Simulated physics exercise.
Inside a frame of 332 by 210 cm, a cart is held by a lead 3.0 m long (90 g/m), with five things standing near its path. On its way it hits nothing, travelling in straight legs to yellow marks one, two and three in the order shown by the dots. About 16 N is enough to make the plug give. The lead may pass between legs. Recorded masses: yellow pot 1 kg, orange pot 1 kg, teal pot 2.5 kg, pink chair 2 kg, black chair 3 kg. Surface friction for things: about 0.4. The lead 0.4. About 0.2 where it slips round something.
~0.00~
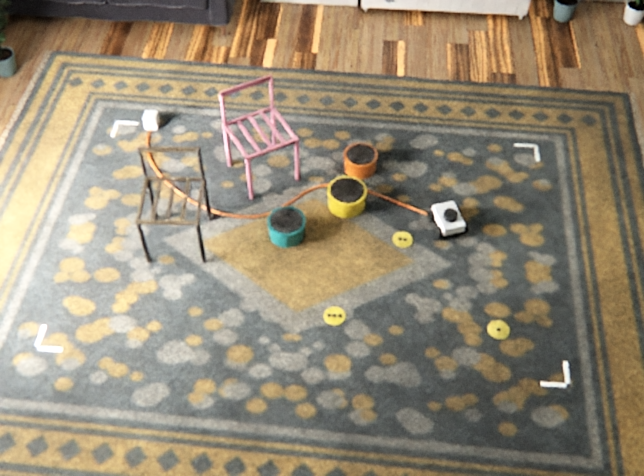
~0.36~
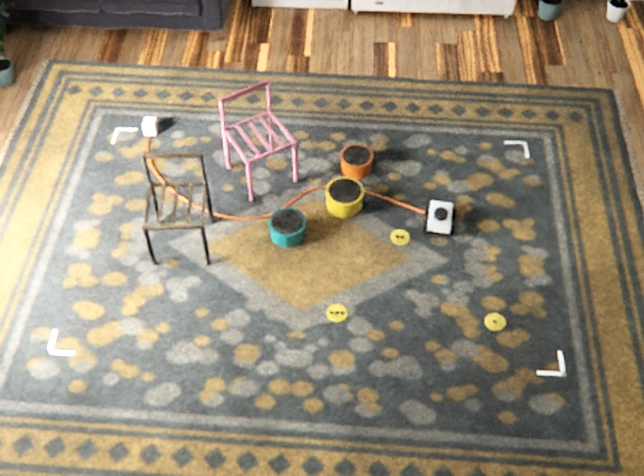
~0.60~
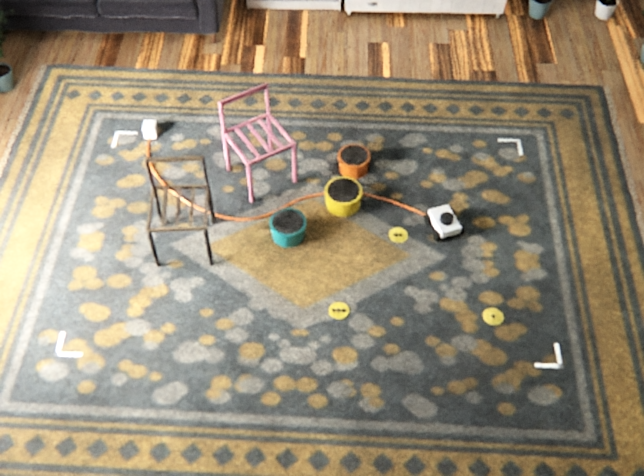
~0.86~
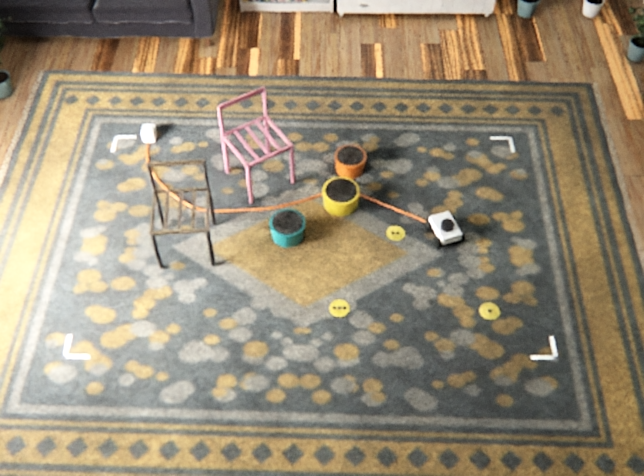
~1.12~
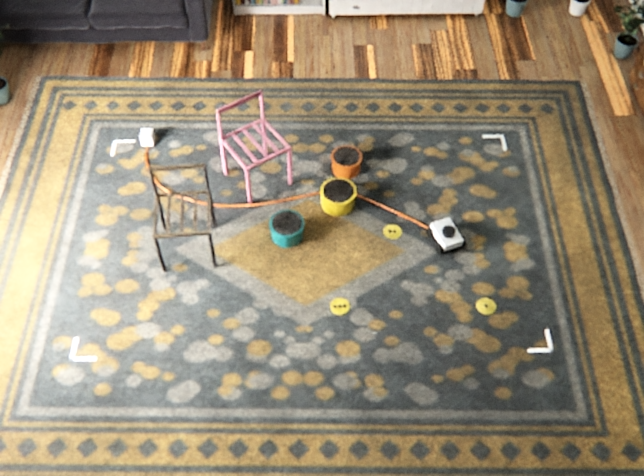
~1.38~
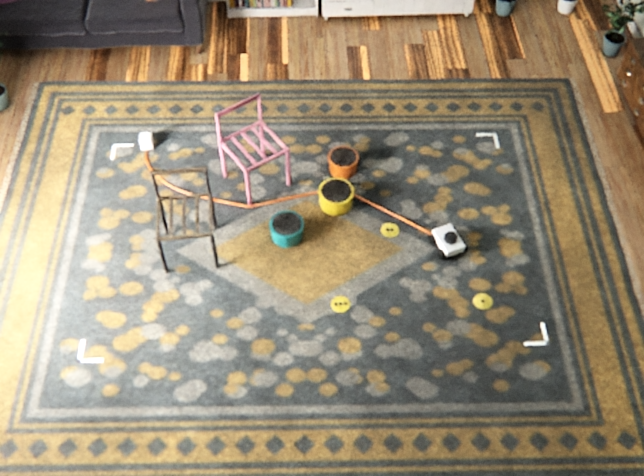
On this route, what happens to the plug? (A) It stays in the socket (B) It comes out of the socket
Option B: It comes out of the socket.
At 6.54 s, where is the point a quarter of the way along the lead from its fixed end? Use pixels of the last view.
Look close to (264, 229) in the final picture.
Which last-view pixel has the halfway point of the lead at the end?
Around (351, 240).
At 3.1 s, cart at (483, 299), plug out; yellow pot 47 cm off its start.
At 4.8 s, cart at (421, 253), plug out; yellow pot 47 cm off its start.
At 6.5 s, cart at (374, 255), plug out; yellow pot 47 cm off its start at (327, 237).
At 8.3 s, cart at (341, 303), plug out; yellow pot 47 cm off its start.
At 8.7 s, cart at (341, 303), plug out; yellow pot 47 cm off its start at (326, 237).
